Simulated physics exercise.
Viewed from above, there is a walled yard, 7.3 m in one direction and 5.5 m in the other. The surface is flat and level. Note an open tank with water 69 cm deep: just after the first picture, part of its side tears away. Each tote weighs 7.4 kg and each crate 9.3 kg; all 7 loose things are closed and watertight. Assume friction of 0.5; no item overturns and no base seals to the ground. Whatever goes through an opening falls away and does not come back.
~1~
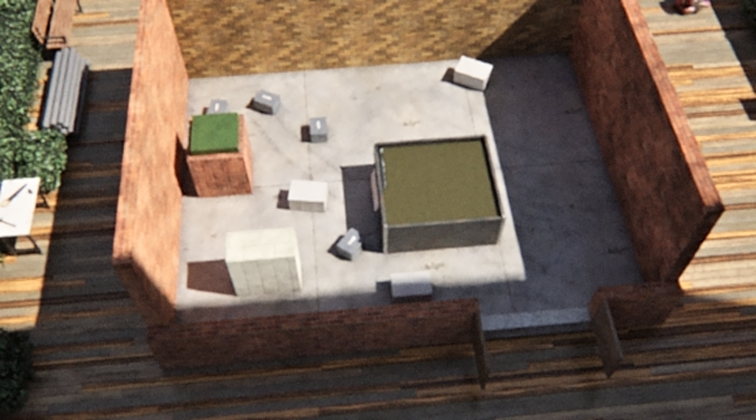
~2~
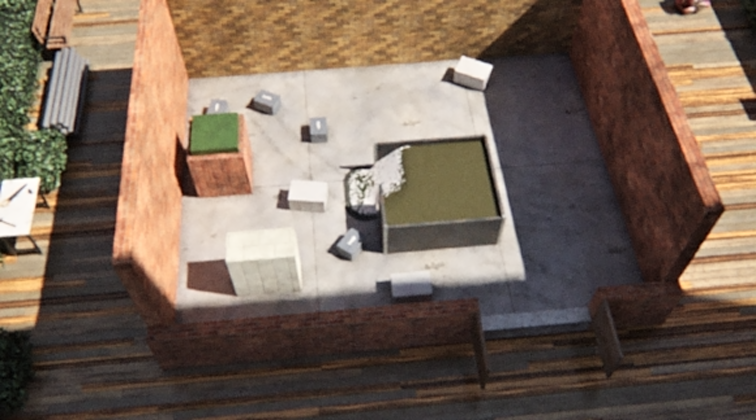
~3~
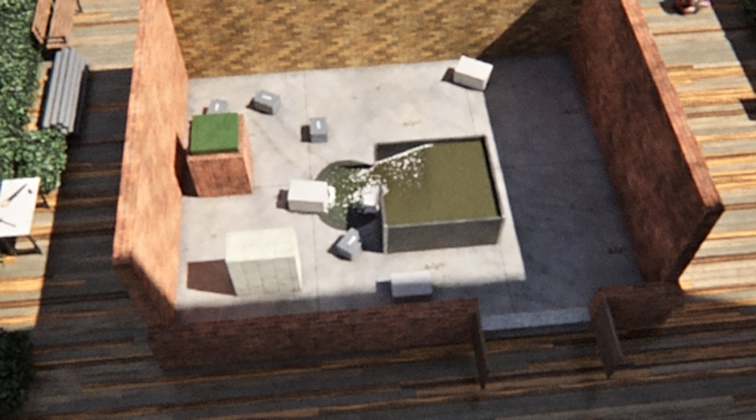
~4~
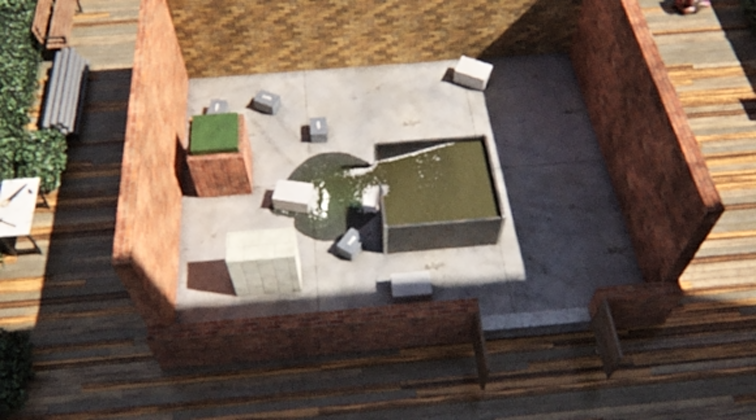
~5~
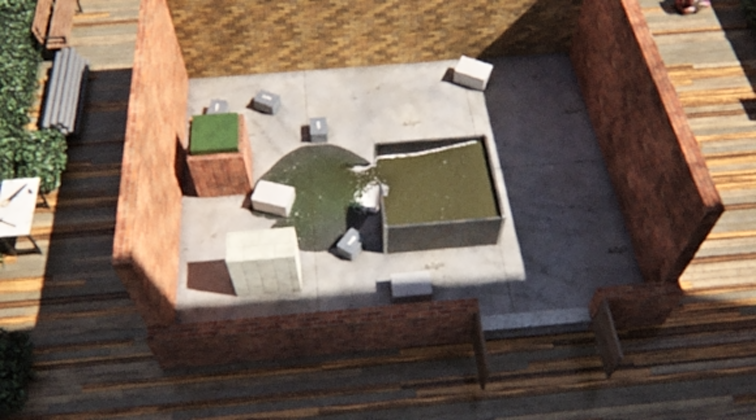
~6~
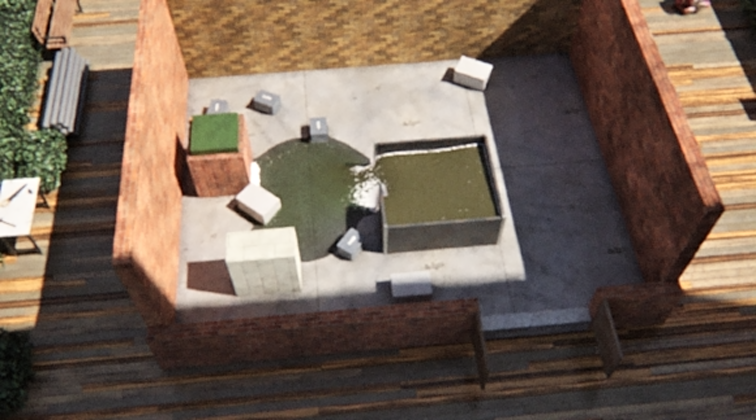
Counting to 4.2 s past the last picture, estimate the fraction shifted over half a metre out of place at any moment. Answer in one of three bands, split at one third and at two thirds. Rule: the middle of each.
Two thirds or more.
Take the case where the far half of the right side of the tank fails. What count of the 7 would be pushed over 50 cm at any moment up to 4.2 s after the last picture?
The answer then is 1.
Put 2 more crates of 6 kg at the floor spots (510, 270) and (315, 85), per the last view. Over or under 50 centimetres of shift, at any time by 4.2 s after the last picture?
Taking them in turn, the first is below the mark and the second above the mark.
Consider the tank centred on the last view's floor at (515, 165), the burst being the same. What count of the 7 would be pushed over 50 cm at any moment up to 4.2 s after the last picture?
That would give 4.
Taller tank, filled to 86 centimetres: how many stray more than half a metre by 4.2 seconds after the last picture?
That would make 5 of them.
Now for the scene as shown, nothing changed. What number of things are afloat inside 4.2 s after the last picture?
2 of them.
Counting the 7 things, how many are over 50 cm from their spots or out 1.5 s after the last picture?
The number by then is 4.
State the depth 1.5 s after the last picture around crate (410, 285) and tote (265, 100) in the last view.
Depths: Near 0 cm, then near 5 cm.
Then, 0.4 s after the last picture 1 of 7 are over 50 cm from their spots; 0 afloat.
Then, 1.5 s after the last picture 4 of 7 are over 50 cm from their spots; 2 afloat.
Then, 2.8 s after the last picture 3 of 7 are over 50 cm from their spots; 4 afloat.
Then, 4.2 s after the last picture 5 of 7 are over 50 cm from their spots, and 5 have been at some point; 2 afloat.
